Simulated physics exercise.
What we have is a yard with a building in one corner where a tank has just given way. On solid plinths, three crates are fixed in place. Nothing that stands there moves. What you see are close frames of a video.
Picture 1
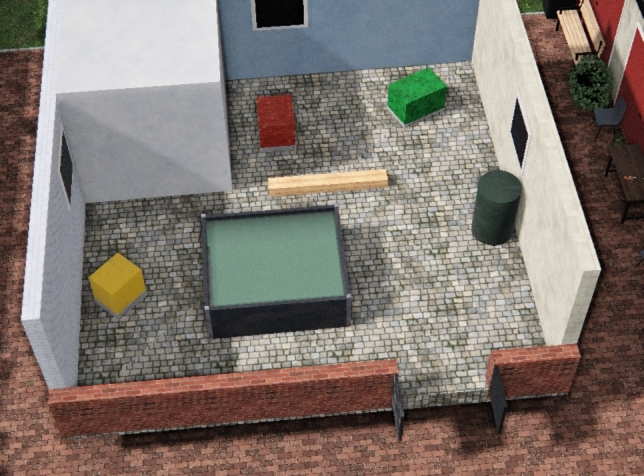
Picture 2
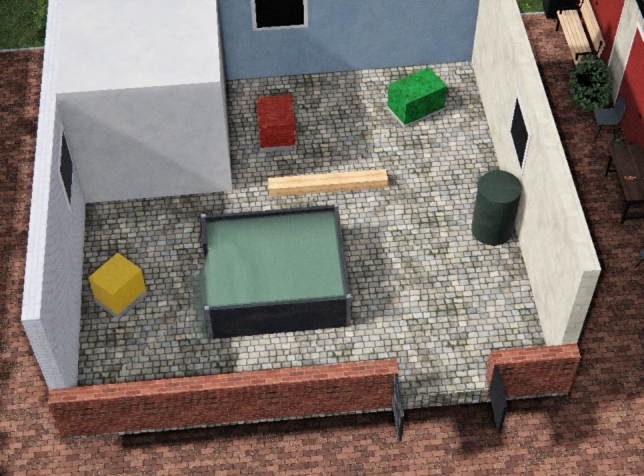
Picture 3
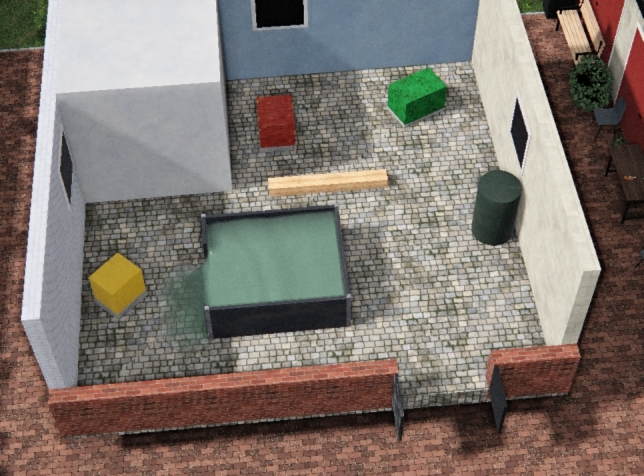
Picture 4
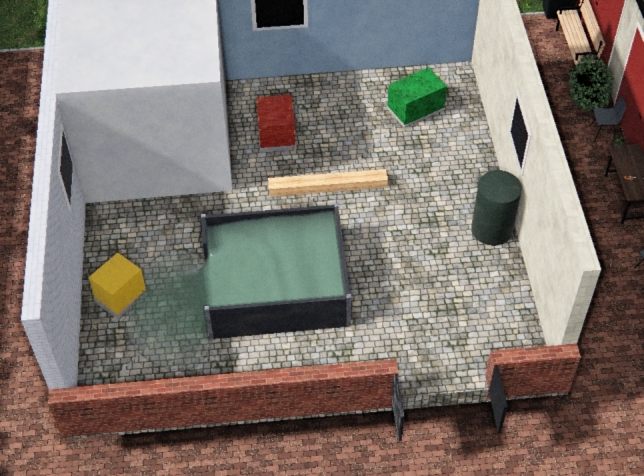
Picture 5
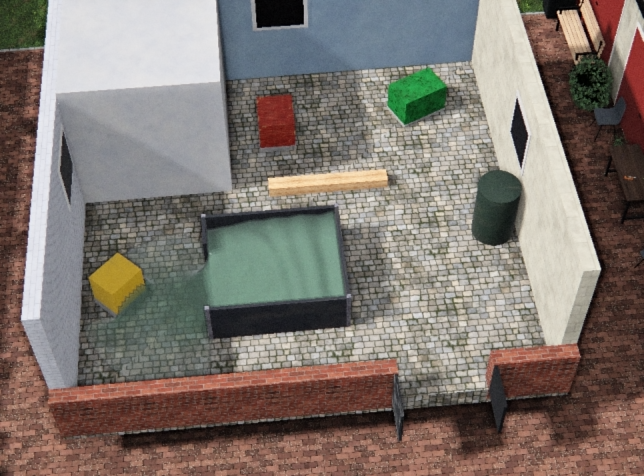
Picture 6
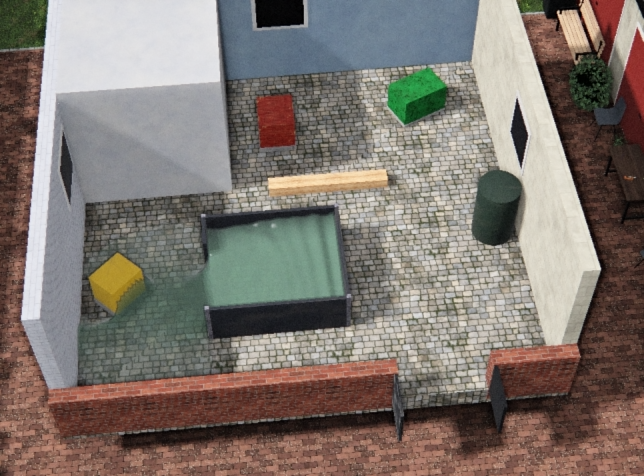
Open tank in a walled yard leaking green water from its left side, the water spreading across paving around a yellow block.
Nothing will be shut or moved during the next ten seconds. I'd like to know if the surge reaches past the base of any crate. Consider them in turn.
My prediction: The yellow crate is going to be reached by the water, the green crate is going to be reached by the water, the red crate is going to stay clear of the water.
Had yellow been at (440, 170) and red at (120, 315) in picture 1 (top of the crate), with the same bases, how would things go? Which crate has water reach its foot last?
Answer: The green-painted one.
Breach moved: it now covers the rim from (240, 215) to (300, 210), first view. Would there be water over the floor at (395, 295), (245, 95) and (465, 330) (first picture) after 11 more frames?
In that order: Dry, flooded, clear.
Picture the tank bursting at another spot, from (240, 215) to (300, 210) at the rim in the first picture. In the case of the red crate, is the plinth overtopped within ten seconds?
Red crate is reached.
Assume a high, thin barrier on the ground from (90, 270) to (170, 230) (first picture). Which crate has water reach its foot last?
That would be the green one.
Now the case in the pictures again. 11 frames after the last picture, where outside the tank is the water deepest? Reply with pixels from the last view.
It should be deepest at about (77, 413).
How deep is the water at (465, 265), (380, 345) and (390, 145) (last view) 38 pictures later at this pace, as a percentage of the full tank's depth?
Roughly 14, 8 and 0 per cent, in turn.
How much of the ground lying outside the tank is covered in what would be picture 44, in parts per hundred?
Close to 70 percent, by my reckoning.
A moment on, water covers 15 % of the floor; the yellow crate water round its plinth, the green crate not reached, the red crate not reached.
Next, water covers 20 % of the floor; the yellow crate water round its plinth, the green crate not reached, the red crate not reached.
Then, water covers 40 % of the floor; the yellow crate water round its plinth, the green crate not reached, the red crate not reached.
Later, water covers 70 % of the floor; the yellow crate water round its plinth, the green crate not reached, the red crate water round its plinth.
In the end, water covers 90 % of the floor; the yellow crate was topped, the green crate was topped, the red crate stayed above the water.
